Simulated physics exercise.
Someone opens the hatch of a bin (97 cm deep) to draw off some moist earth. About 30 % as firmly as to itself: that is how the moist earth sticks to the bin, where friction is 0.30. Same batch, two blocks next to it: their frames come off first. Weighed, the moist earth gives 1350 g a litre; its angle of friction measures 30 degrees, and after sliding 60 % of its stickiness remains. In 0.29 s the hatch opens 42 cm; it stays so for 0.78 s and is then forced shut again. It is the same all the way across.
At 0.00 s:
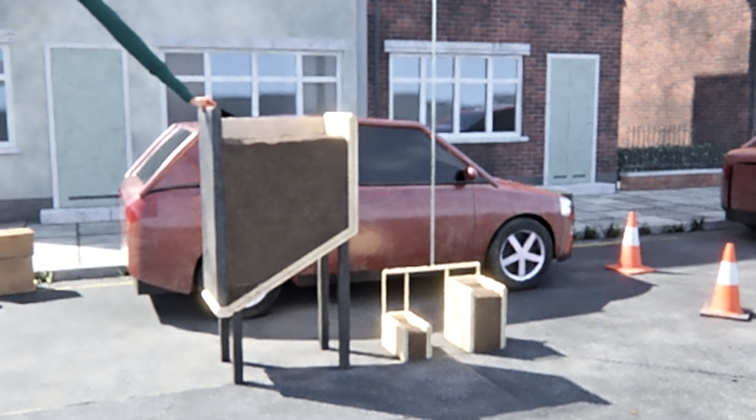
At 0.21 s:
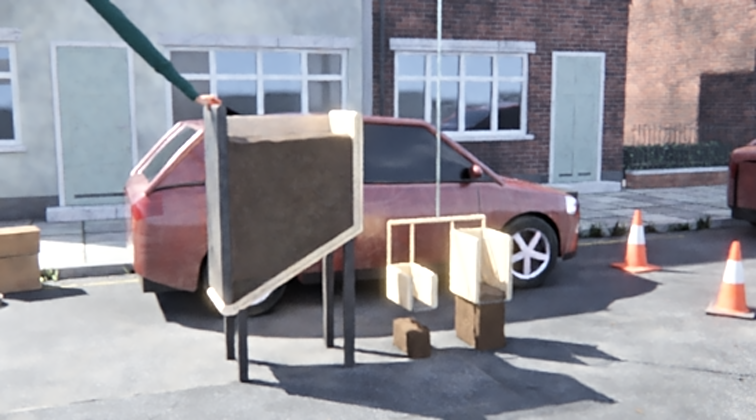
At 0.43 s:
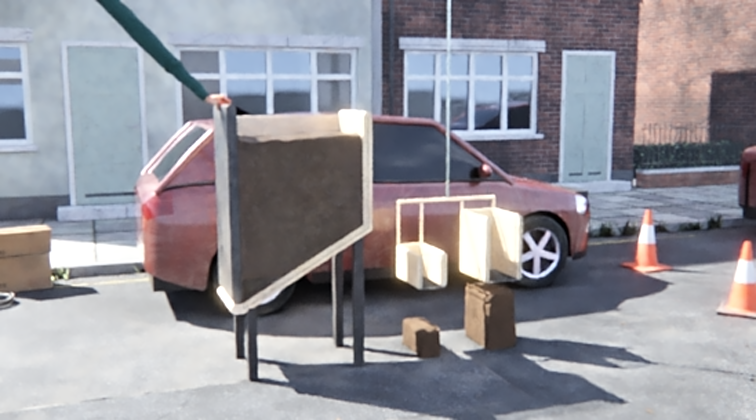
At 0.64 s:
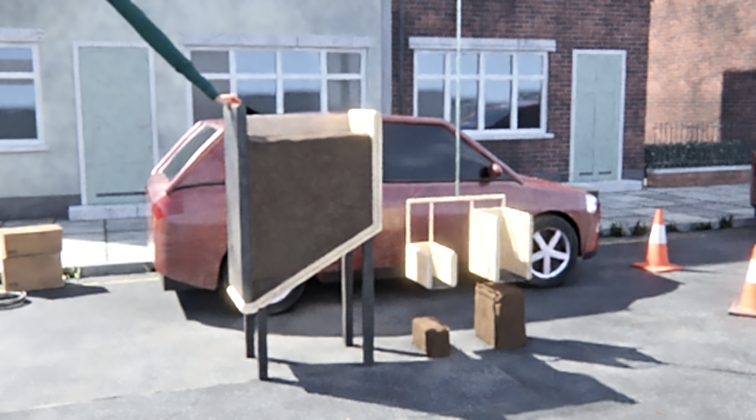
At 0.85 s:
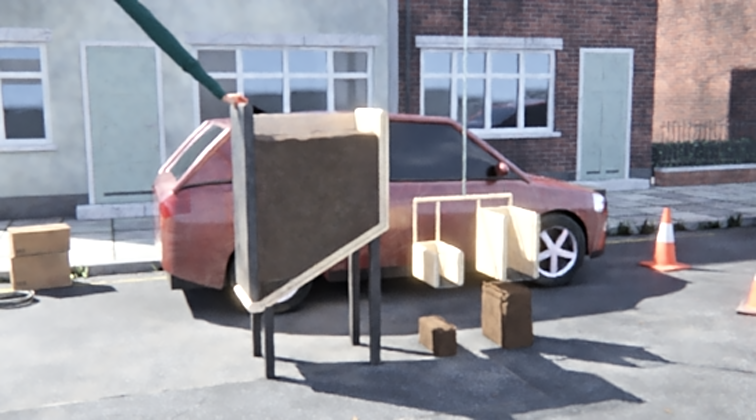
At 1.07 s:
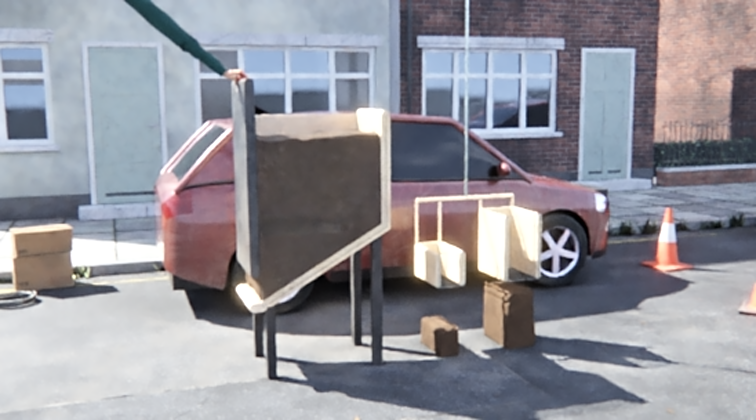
Pale molds lift off two brown blocks, then a green arm slightly raises the bin's hatch.
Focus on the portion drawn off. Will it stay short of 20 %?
Yes, it ends below 20 %.
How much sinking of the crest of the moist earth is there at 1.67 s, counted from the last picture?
0 cm.
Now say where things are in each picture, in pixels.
Top of the hatch at (216, 112), not yet moved; crest of the moist earth at (335, 139); block heights 18 cm, 38 cm (left to right), in the first picture.
Top of the hatch at (222, 110), not yet moved; crest of the moist earth at (340, 137); block heights 18 cm, 38 cm (left to right), in the second picture.
Top of the hatch at (231, 110), not yet moved; crest of the moist earth at (350, 136); block heights 18 cm, 37 cm (left to right), in the third picture.
Top of the hatch at (241, 109), not yet moved; crest of the moist earth at (359, 136); block heights 18 cm, 37 cm (left to right), in the fourth picture.
Top of the hatch at (248, 108), not yet moved; crest of the moist earth at (366, 135); block heights 18 cm, 37 cm (left to right), in the fifth picture.
Top of the hatch at (249, 83), moved 14 cm; crest of the moist earth at (368, 135); block heights 18 cm, 37 cm (left to right), in the sixth picture.
After 1.34 s, the hatch is 42 cm open and 0 % is out.
After 1.67 s, the hatch is 42 cm open and 0 % is out.
After 2.00 s, the hatch is 42 cm open and 0 % is out.
After 2.33 s, the hatch is 10 cm open and 5 % is out.
After 3.00 s, the hatch is shut and 5 % is out.
